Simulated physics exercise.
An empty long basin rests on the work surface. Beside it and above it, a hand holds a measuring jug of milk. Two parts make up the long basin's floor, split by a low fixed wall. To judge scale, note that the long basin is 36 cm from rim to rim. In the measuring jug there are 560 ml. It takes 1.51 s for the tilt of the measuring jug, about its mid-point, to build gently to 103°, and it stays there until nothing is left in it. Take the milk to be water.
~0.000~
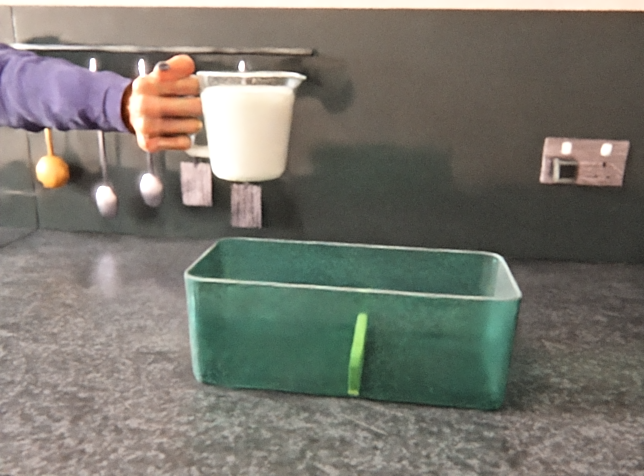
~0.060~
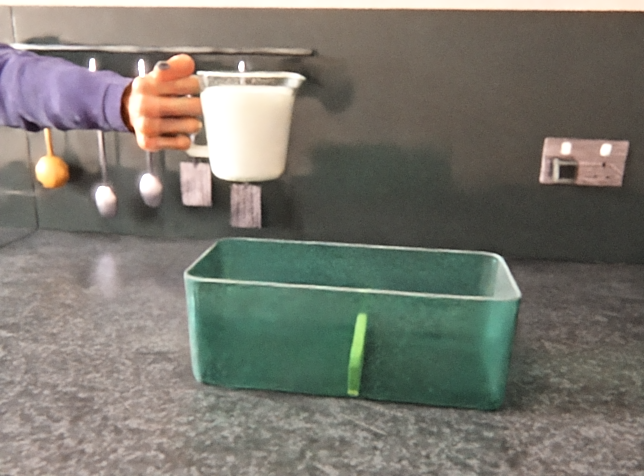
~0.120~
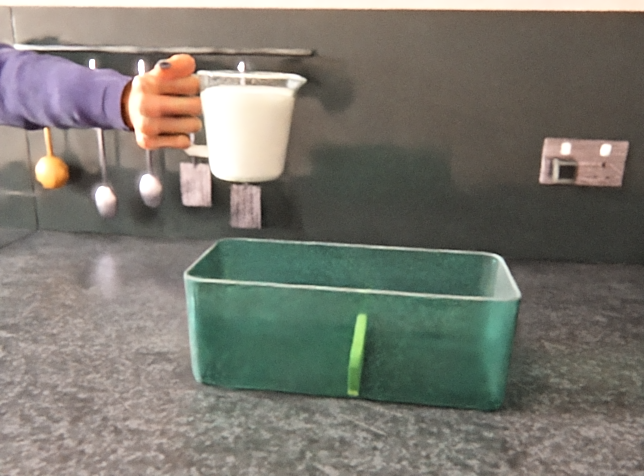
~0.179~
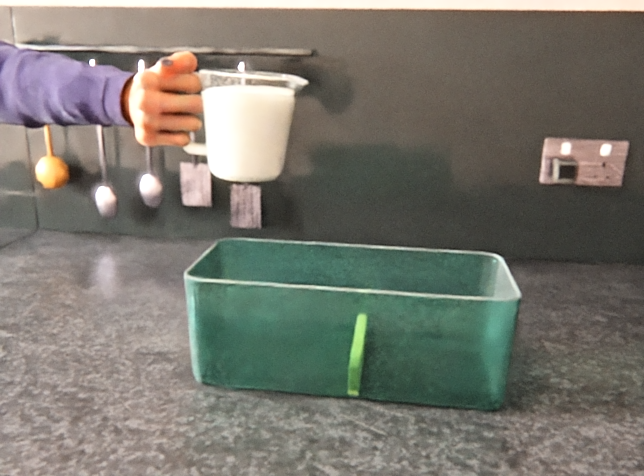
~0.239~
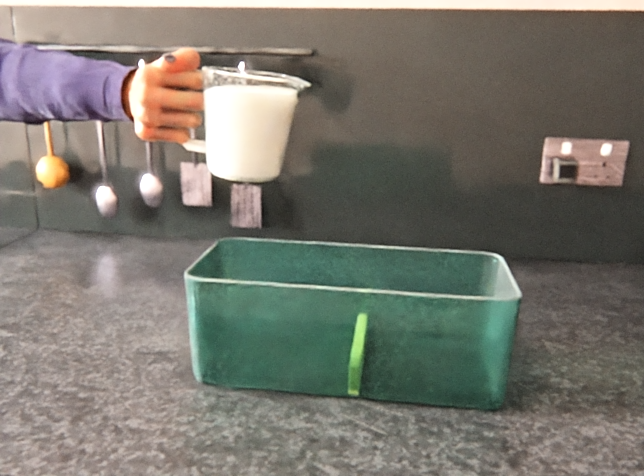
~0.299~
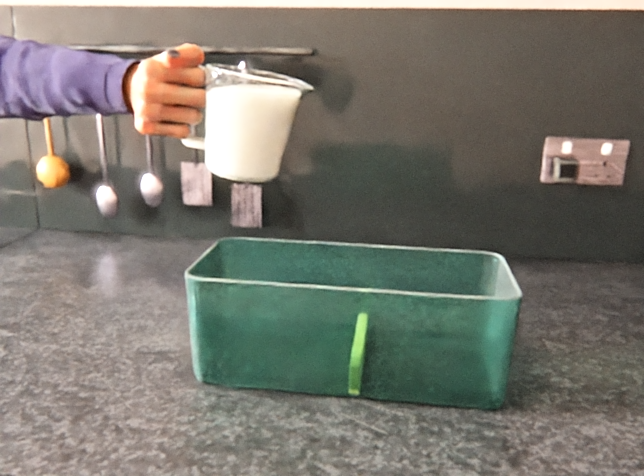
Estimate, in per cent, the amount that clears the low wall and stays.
Roughly 76 percent.
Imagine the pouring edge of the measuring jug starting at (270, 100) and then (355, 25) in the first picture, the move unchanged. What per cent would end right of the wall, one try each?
Result: 5 per cent, then 90 per cent.
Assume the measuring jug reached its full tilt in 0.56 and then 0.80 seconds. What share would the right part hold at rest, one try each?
Result: 65 per cent, then 70 per cent.
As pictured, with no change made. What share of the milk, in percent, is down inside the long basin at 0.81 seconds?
I reckon close to 5 percent of it.
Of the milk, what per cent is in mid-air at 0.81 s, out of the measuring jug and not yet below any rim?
I'd put it at about 16 percent.
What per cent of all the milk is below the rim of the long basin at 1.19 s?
Some 56 percent of the total.
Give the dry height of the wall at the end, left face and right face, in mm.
The left side gives some 30 mm, the right side some 16 mm.
Then, 0.81 s in, the tilt is 58° and 79 per cent is still to pour, 1 is left of the wall and 4 right of it.
Then, 1.19 s in, the tilt is 92° and 25 per cent is still to pour, 5 is left of the wall and 51 right of it.
Then, 1.58 s in, the tilt is 103° and 1 per cent is still to pour, 21 is left of the wall and 76 right of it.
Then, 2.01 s in, the tilt is 103° and 0 per cent is still to pour, 23 is left of the wall and 76 right of it.
Finally, 23 per cent lies left of the wall, 76 right of it and 1 outside.
